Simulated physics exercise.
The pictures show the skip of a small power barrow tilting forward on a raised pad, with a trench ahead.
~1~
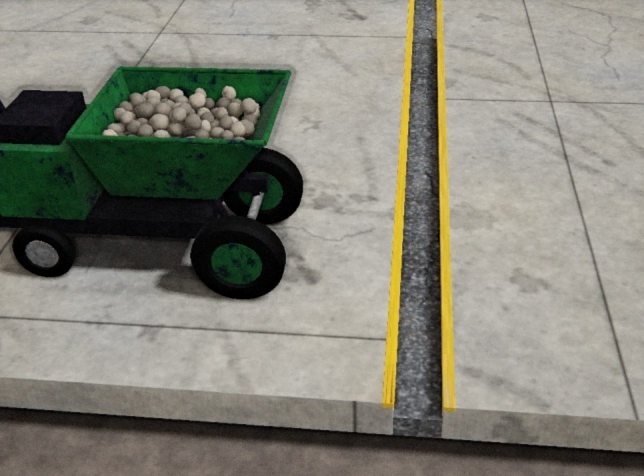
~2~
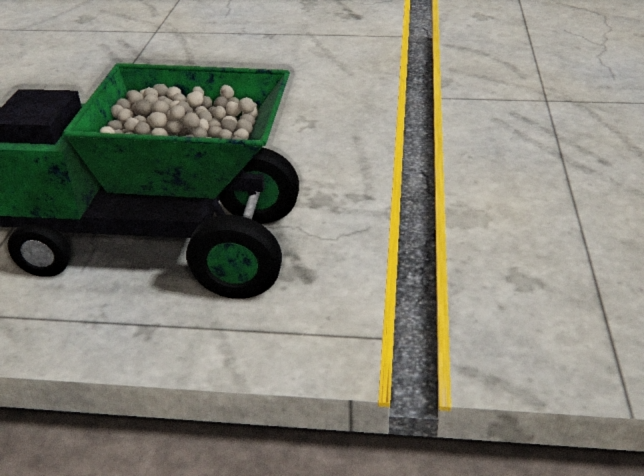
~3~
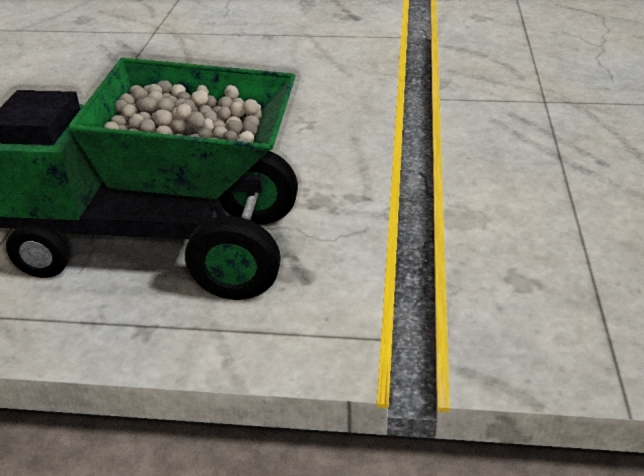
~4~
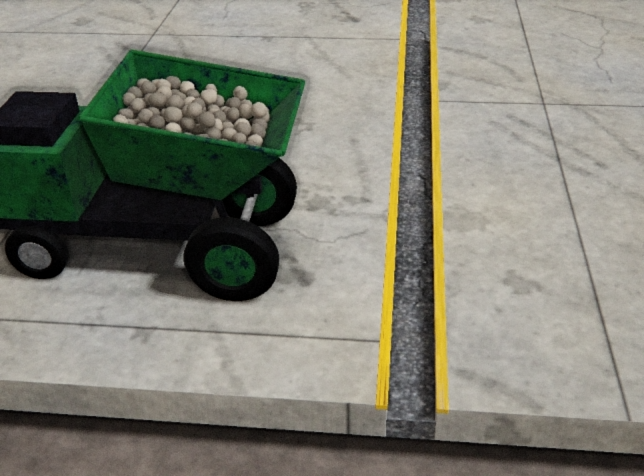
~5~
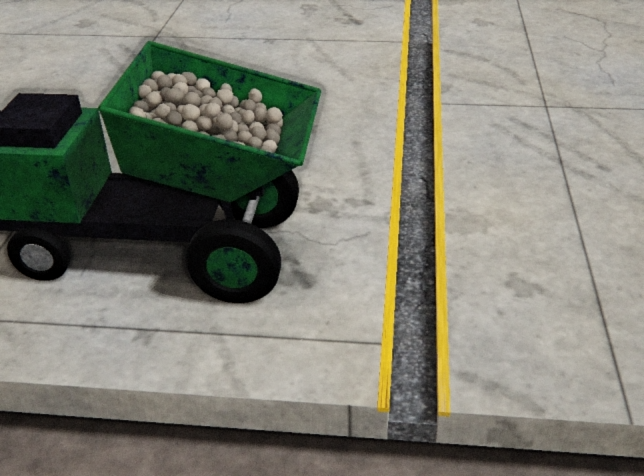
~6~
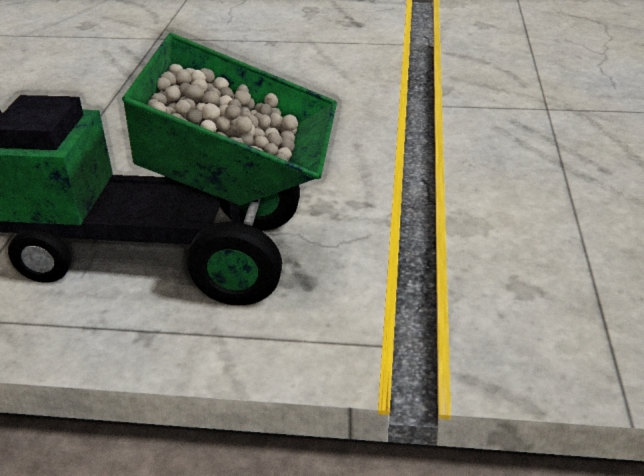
A green skip heaped with round, pale pebbles tilts toward the right on a small green and black barrow with dark wheels, standing at the left of a stained, pale concrete pad seen from above and to the side. To its right, a narrow dark trench edged in yellow crosses the pad. The skip barely tips at first, then its back rises clearly, while the wheels and the view stay almost still.
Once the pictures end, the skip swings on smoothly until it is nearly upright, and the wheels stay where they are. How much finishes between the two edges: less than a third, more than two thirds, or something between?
Between the edges lies from one third to two thirds of the load.
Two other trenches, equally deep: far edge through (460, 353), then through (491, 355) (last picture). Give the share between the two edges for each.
The first gives 60 %, the second 80 %.
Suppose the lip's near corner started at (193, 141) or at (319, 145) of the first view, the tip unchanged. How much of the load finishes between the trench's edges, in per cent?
About 30 and 10 per cent.
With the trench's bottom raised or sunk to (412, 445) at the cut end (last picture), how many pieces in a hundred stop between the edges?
Roughly 60 in a hundred.
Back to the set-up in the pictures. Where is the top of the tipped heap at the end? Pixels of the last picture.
Close to (423, 254).
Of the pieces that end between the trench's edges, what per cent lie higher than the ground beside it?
Near 55 %.
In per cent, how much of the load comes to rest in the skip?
Near 15 %.
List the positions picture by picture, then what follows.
Lip of the skip near (264, 143), level; top of the load near (179, 110), river pebbles; first edge of the trench near (392, 341); far edge near (448, 345), the trench under half as wide as the skip, and shallow for its width, in the first picture.
Lip of the skip near (263, 144), tipped barely; top of the load near (161, 108), in the second picture.
Lip of the skip near (270, 147), tipped barely; top of the load near (166, 106), in the third picture.
Lip of the skip near (282, 154), tipped a little; top of the load near (152, 113), in the fourth picture.
Lip of the skip near (300, 164), tipped clearly; top of the load near (169, 110), in the fifth picture.
Lip of the skip near (318, 177), tipped clearly; top of the load near (186, 103); first edge of the trench near (388, 348); far edge near (444, 352), in the sixth picture.
Shortly afterwards, skip tipped steeply; the whole lot in the skip.
Next, skip tipped right over; near half in the skip; a little short of the trench; near a third in or heaped over the trench; a little beyond it; only a few falling.
Some moments later, skip tipped right over; near a quarter in the skip; a little short of the trench; near half in or heaped over the trench; near a quarter beyond it.
In the end, skip tipped right over; near a quarter in the skip; a little short of the trench; near half in or heaped over the trench; near a quarter beyond it.
